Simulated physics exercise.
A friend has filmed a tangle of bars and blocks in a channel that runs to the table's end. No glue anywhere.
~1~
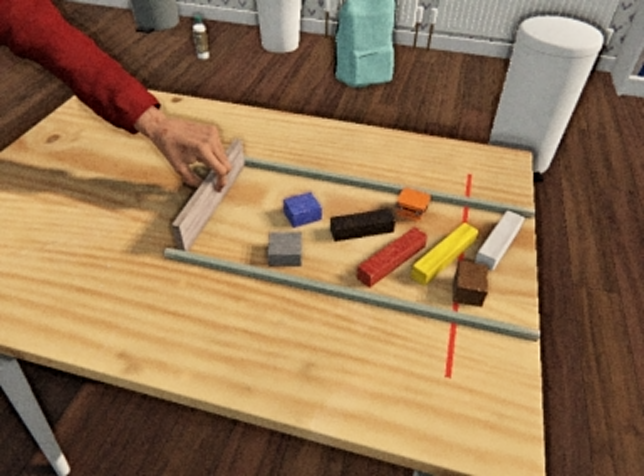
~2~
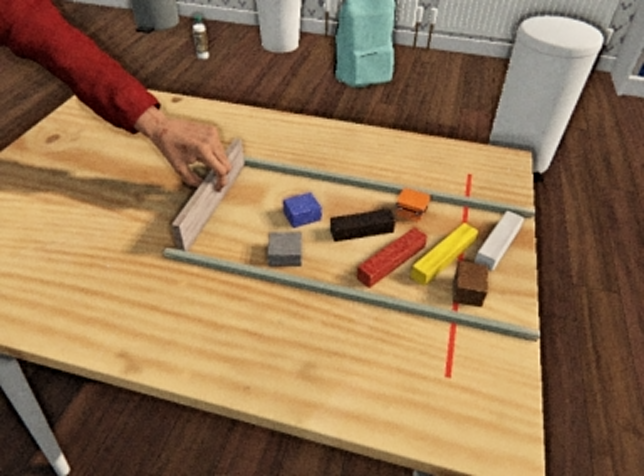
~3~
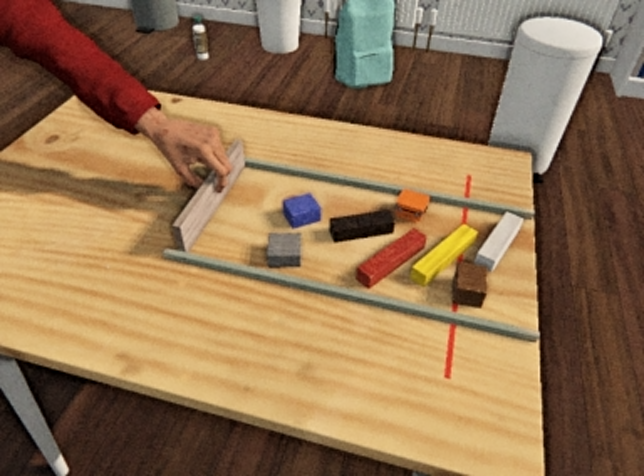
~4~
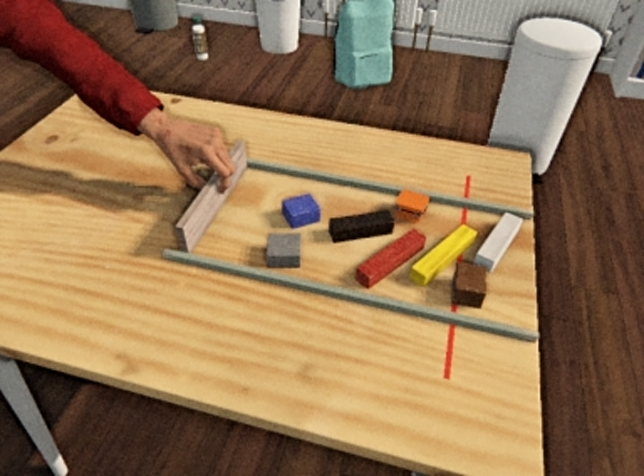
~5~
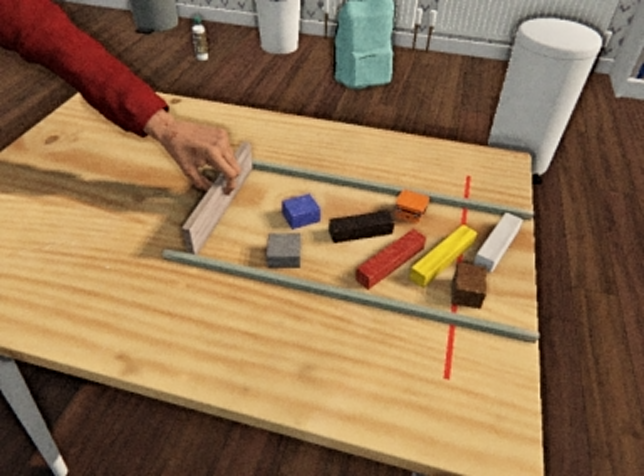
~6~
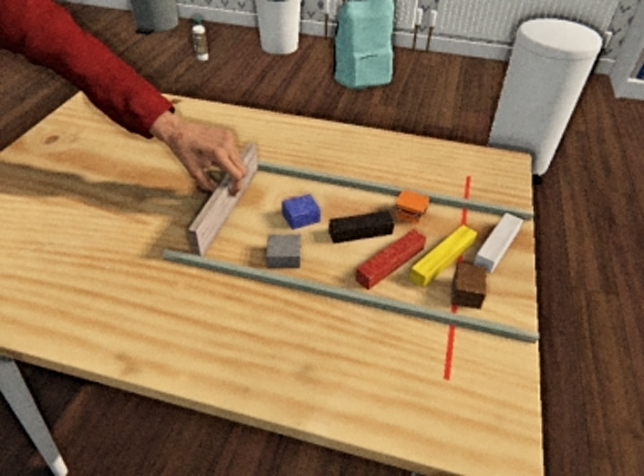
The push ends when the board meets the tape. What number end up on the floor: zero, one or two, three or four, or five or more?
Outcome: The number that fall off is one or two.
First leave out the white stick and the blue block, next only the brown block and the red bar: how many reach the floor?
The counts: 1 and 1.
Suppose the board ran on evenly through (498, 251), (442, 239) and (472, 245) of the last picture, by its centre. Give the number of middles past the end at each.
Place by place, 4, 1 and 3.
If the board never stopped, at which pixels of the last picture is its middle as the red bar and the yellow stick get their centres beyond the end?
Near (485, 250) and (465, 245).
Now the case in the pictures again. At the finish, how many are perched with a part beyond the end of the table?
1 of them.
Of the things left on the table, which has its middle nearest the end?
It is the yellow stick.
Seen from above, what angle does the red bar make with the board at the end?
About 10°.
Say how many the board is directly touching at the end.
The number is 3.
Soon after, none off yet; white stick at rest near (499, 242); brown block at rest near (469, 286); yellow stick at rest near (444, 256).
Then, none off yet; white stick moved a little near (523, 248); brown block moved about its own width near (513, 298); yellow stick moved a little near (496, 268).
At rest, the number that fall off is one or two; fallen, brown block and white stick.
